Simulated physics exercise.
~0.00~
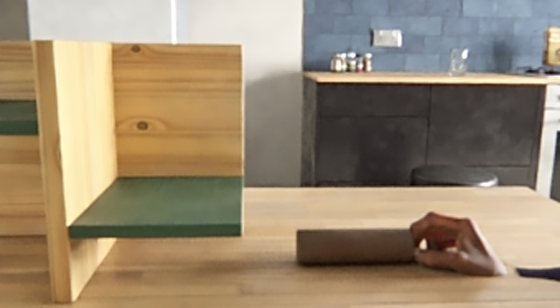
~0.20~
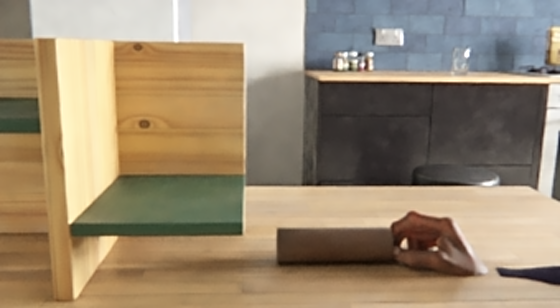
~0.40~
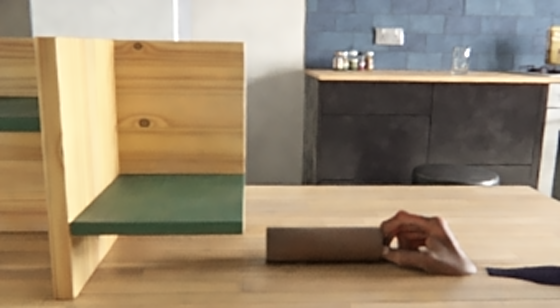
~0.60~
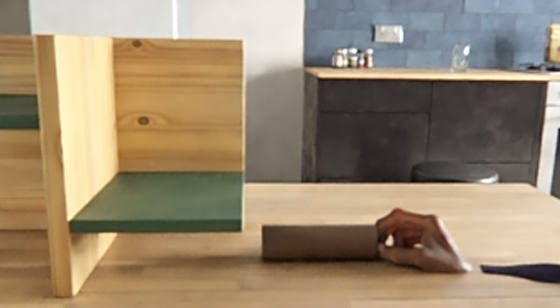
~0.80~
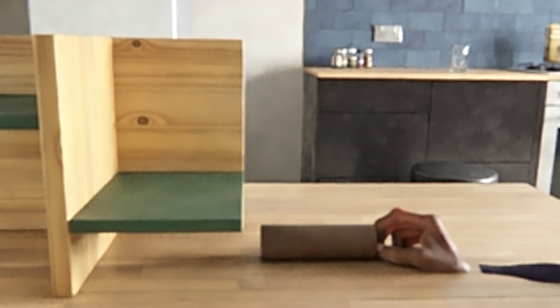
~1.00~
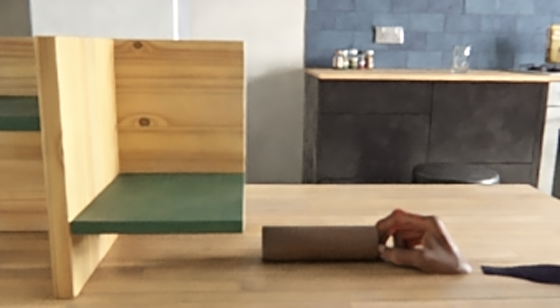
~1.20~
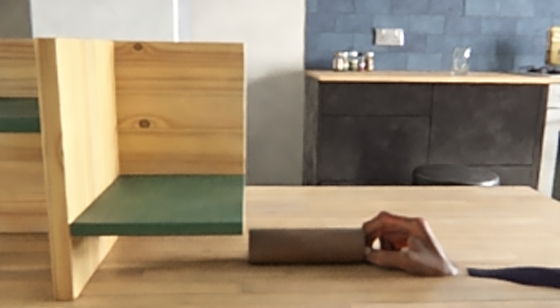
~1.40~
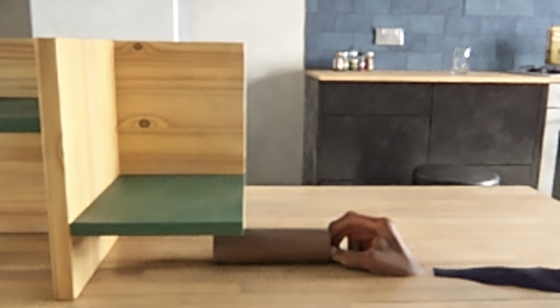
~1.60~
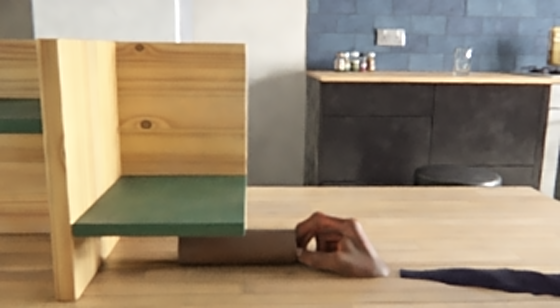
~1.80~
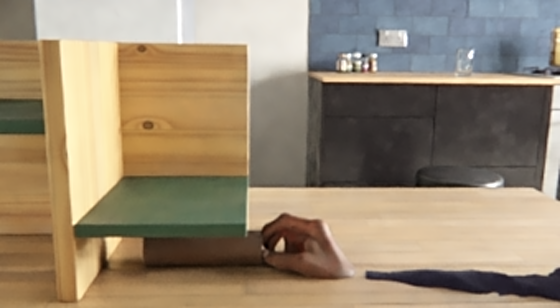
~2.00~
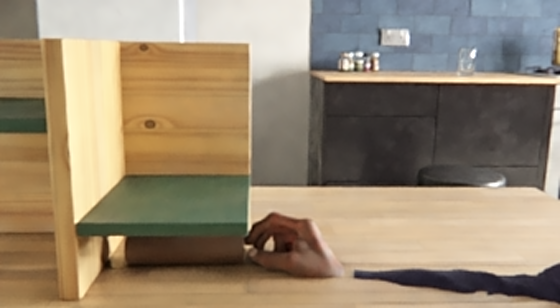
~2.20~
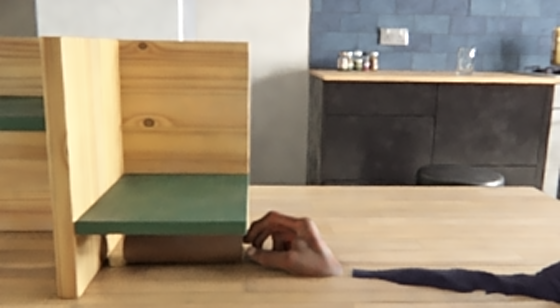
A hand slides a brown cylinder left along the table until it sits under a green shelf.
